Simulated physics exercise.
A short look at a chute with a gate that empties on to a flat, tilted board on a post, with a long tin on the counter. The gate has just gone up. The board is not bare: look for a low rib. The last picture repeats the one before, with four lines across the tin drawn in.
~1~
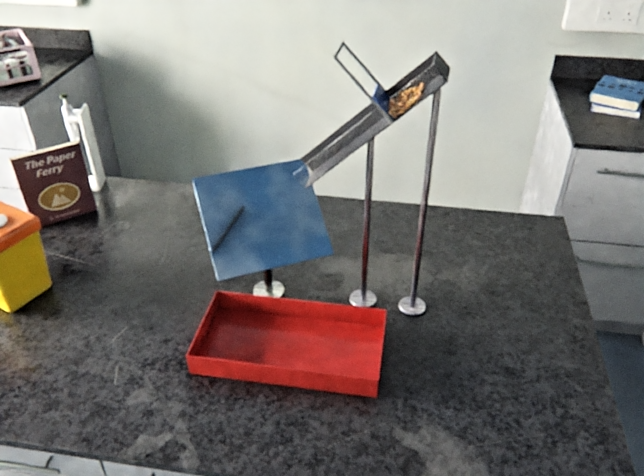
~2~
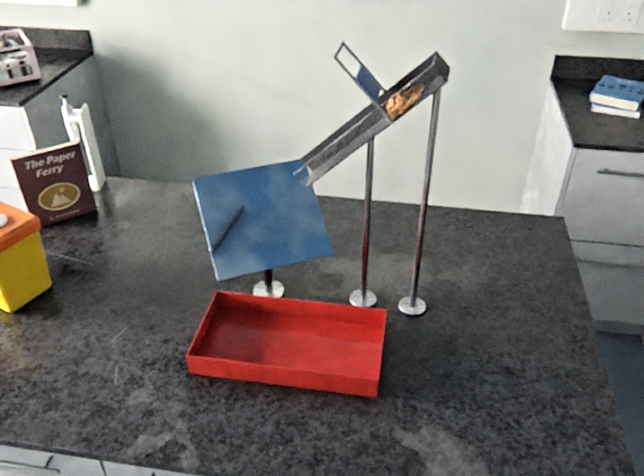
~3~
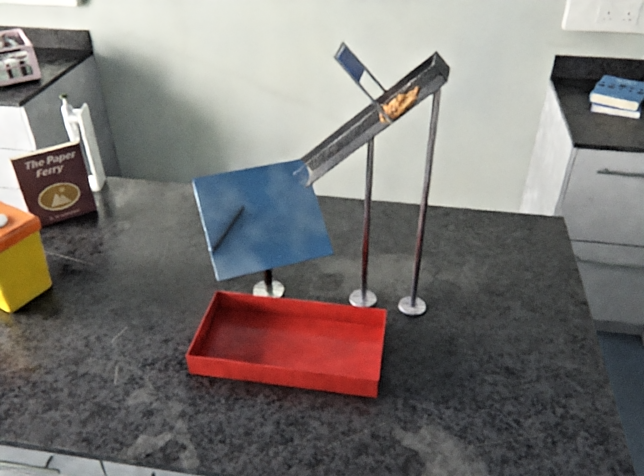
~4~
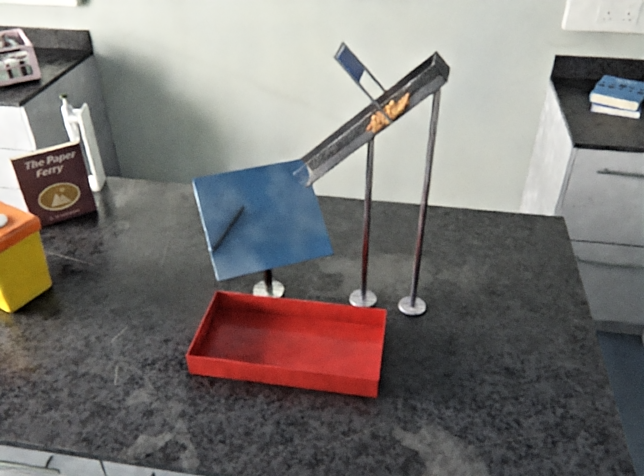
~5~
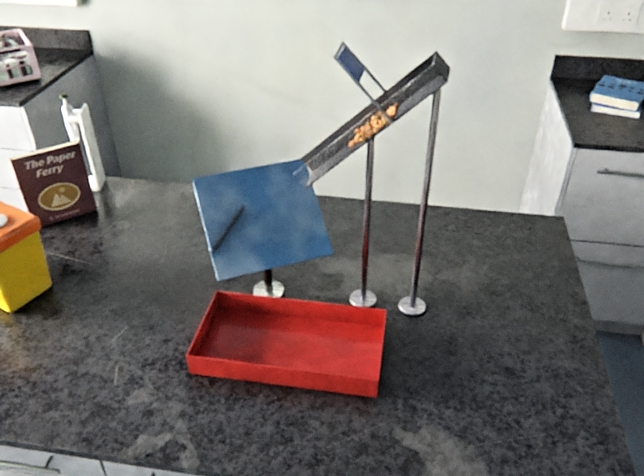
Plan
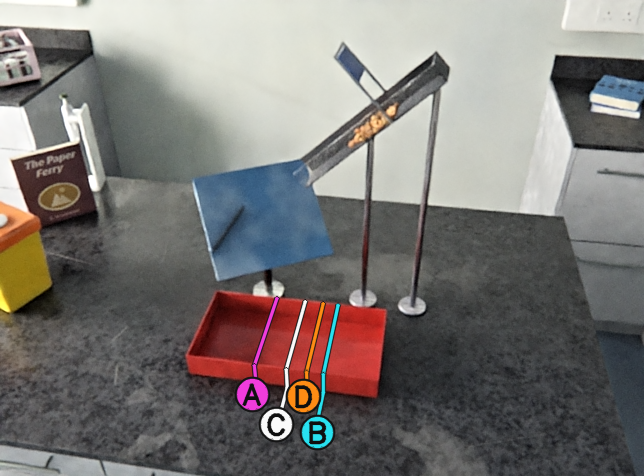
A dark speckled counter in a room with pale walls is seen from slightly above by a still camera. A grey metal chute on two thin posts slopes down leftward to a tilted blue board with a dark diagonal rib, behind an empty red tin, with a maroon book at left. A small blue gate rises above the chute, and golden-brown chunks slide partway down it, spreading out.
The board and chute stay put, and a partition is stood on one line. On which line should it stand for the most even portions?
It is A.
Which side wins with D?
More lands on the left.
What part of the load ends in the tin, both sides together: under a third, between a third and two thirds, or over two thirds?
Over two thirds.
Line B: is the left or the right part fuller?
The left side.
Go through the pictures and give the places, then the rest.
Load behind the gate at (404, 103), roasted chickpeas; lip of the chute at (310, 180), sloping fairly steeply, in the first frame.
Middle of the board at (263, 216), tilted fairly steeply; middle of its low edge at (278, 267); of its high edge at (250, 168), in the second frame.
Front corners of the tin at (187, 356) and (378, 380), empty; front of the load at (386, 119), in the third frame.
Middle of the load at (390, 114); its front at (370, 128), about a quarter of the way to the lip; rib from (244, 206) to (214, 249), in the fourth frame.
Middle of the load at (377, 124); its front at (351, 144), about half of the way to the lip, in the fifth frame.
On the marked copy, line A crosses the front rim at (254, 364); line B crosses the front rim at (323, 373); line C crosses the front rim at (286, 368); line D crosses the front rim at (306, 371).
With A, of what is caught, about half on the left of the divider, about half on the right.
With B, of what is caught, nearly all on the left of the divider, a small part on the right.
With C, of what is caught, most on the left of the divider, a small part on the right.
With D, of what is caught, nearly all on the left of the divider, a small part on the right.
